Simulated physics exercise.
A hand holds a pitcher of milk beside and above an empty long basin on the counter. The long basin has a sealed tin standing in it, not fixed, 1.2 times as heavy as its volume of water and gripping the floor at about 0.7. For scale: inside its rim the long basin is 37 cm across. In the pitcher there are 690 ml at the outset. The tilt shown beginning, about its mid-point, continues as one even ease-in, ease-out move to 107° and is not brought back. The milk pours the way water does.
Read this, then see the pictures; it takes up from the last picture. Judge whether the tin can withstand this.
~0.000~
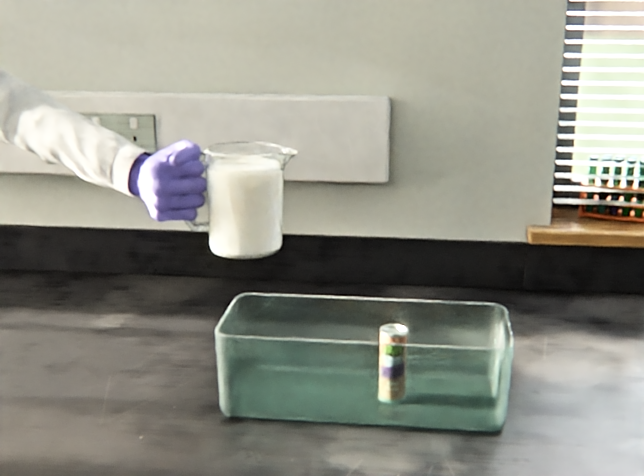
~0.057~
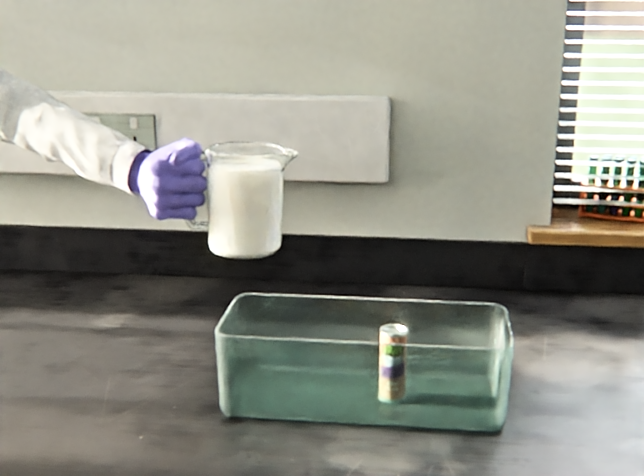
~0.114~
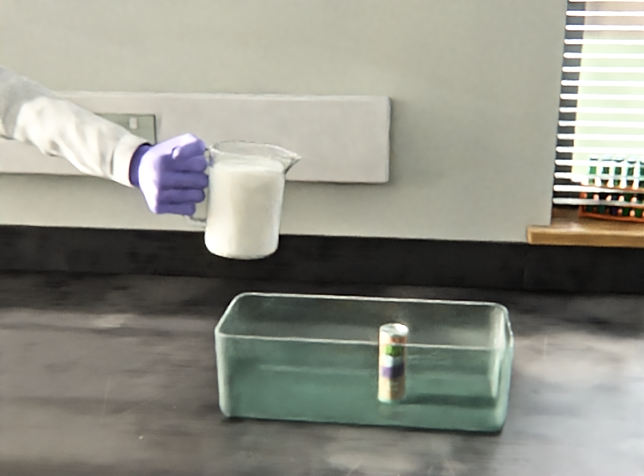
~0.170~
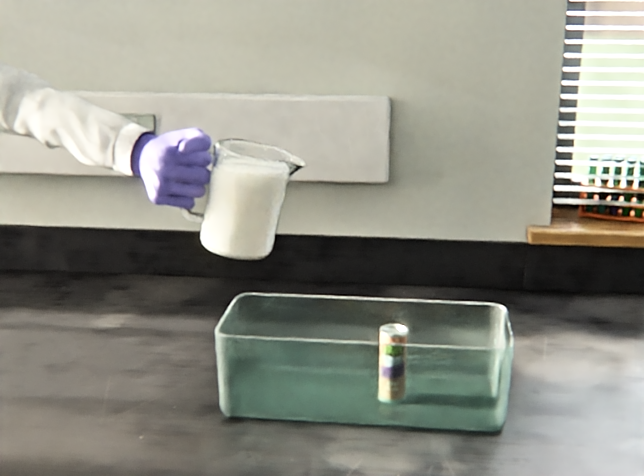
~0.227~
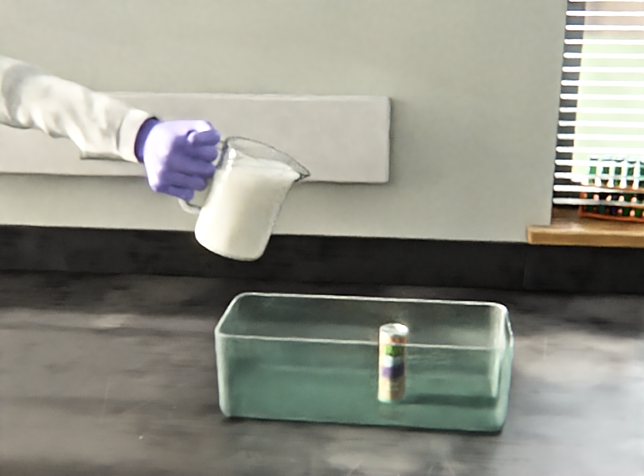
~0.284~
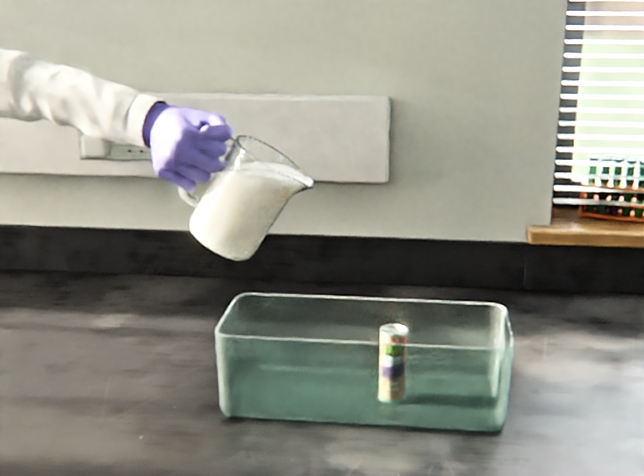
It withstands it and stays upright.
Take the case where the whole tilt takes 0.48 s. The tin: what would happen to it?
In that case the tin does not tip.
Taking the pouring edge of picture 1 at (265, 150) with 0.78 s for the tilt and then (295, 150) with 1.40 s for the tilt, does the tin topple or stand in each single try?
Run one: It does not tip. Run two: It does not tip.
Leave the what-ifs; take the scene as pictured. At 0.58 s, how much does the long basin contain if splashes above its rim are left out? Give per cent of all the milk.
Near 12 in a hundred.
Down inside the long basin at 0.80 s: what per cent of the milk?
60 per cent or thereabouts.
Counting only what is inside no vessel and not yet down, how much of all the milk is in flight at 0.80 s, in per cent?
Around 20 percent of the liquid.
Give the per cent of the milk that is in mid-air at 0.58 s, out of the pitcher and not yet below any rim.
At that moment, about 22 percent.
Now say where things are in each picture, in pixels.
It leans 0°; its right rim is at (297, 152); the milk meets the walls at (211, 163) and (283, 165); the long basin's rim runs from (227, 314) to (509, 327); the tin's top is at (394, 333), in the first picture.
It leans 1°; its right rim is at (298, 153); the milk meets the walls at (212, 162) and (283, 166), in the second picture.
It leans 6°; its right rim is at (302, 157); the milk meets the walls at (214, 162) and (286, 167), in the third picture.
It leans 12°; its right rim is at (306, 164); the milk meets the walls at (218, 164) and (290, 168), in the fourth picture.
It leans 21°; its right rim is at (311, 174); the milk meets the walls at (215, 178) and (299, 171), in the fifth picture.
It leans 31°; its right rim is at (315, 187); the milk meets the walls at (209, 187) and (311, 179), in the sixth picture.
By 0.58 s the tilt is 91° and 65 per cent is still to pour; the tin stands where it began.
By 0.80 s the tilt is 107° and 18 per cent is still to pour; the tin stands where it began.
By 1.03 s the tilt is 107° and 2 per cent is still to pour; the tin stands where it began.
By 1.28 s the tilt is 107° and 0 per cent is still to pour; the tin stands where it began.
At rest the tin stands where it began.
